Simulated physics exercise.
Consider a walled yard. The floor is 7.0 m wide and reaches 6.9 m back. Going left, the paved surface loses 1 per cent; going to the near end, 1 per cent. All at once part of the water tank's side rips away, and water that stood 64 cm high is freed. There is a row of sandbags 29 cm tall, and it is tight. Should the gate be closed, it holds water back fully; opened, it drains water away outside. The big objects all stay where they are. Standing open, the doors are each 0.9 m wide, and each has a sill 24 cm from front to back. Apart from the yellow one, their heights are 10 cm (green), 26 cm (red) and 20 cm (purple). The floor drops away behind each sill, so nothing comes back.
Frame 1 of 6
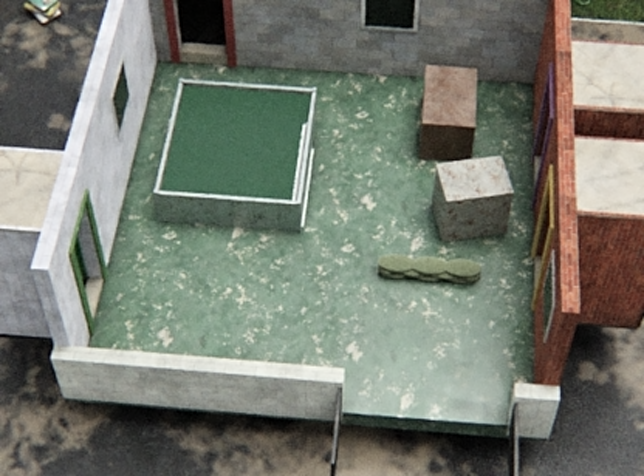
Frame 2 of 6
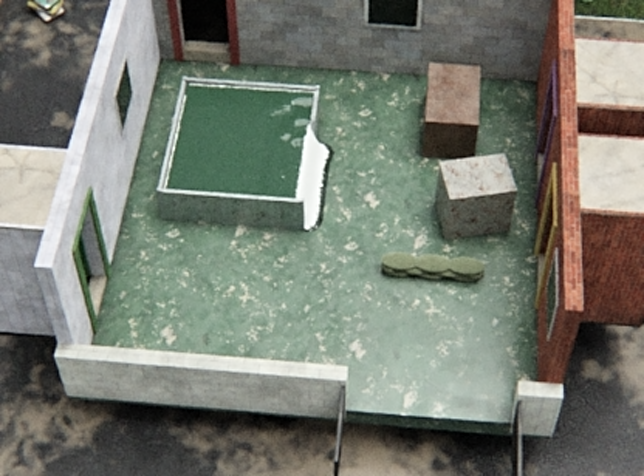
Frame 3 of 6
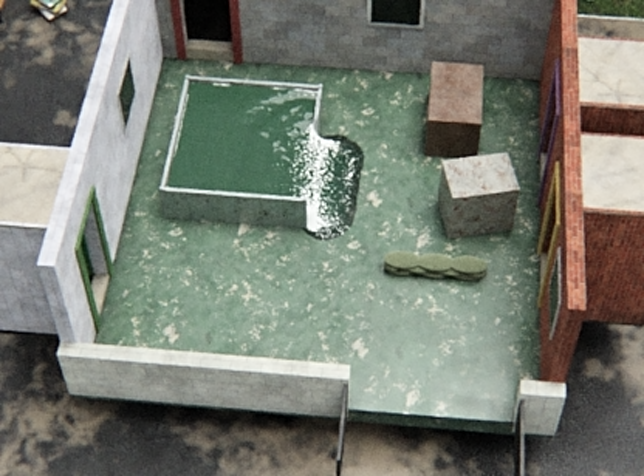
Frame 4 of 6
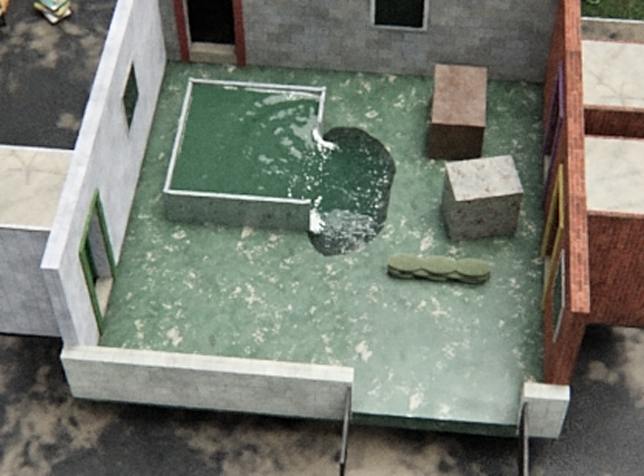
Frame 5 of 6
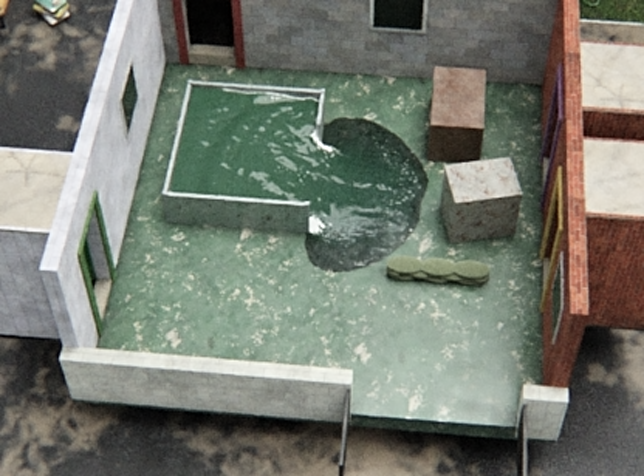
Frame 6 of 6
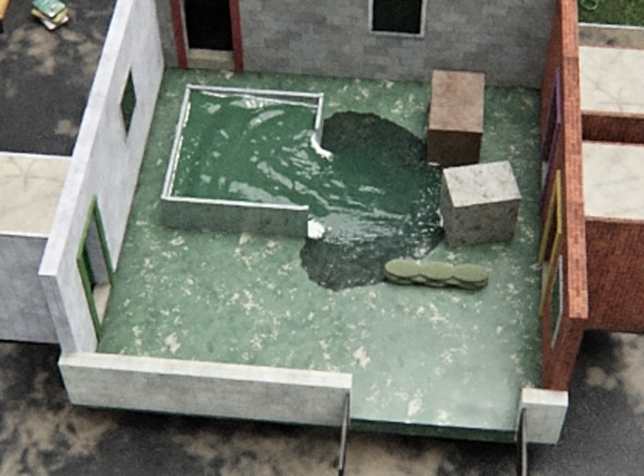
Water burst out through the right side of a raised tank in a walled yard and spread across the green floor in a widening dark pool, reaching the two blocks and the row of sandbags.
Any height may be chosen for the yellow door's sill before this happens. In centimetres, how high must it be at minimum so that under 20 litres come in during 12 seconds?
At least 18 cm or so.
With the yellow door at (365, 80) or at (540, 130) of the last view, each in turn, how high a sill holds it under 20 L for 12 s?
You'd want roughly 6.5 cm there first, then roughly 9.5 cm.
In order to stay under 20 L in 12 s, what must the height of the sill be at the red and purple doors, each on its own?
Roughly 10.5 cm for the red door and roughly 30 cm for the purple door.
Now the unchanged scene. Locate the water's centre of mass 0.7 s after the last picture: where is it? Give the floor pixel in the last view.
Centre of mass: About (293, 184) px.
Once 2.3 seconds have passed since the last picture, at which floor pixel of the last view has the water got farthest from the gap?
In the last picture, around (486, 414).
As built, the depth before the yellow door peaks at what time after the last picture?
I'd guess close to 2.4 seconds.
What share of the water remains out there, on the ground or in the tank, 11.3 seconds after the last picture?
Remaining share: Around 74 %.
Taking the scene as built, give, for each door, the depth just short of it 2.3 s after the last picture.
Centimetres: Green = 0, red = 0, yellow = 18, purple = 30.
Then, 0.7 s after the last picture water covers 25 % of the floor, deepest (39 cm) near (437, 223); it has not reached the yellow door.
Then, 2.3 s after the last picture water covers 50 % of the floor, deepest (34 cm) near (533, 180); 18 cm at the yellow door, 55 litres in over its 8 cm sill.
Then, 11.3 s after the last picture water covers 90 % of the floor, deepest (15 cm) near (273, 398); 5 cm at the yellow door, 149 litres in over its 8 cm sill.
At the yellow door as built, the water peaked near 18 cm, 2.3 s after the last picture.
With a sill of 16 cm, 32 litres would have come in within the 12 s; with 21.5 cm, 6 litres. So under 20 litres takes about 18 cm.
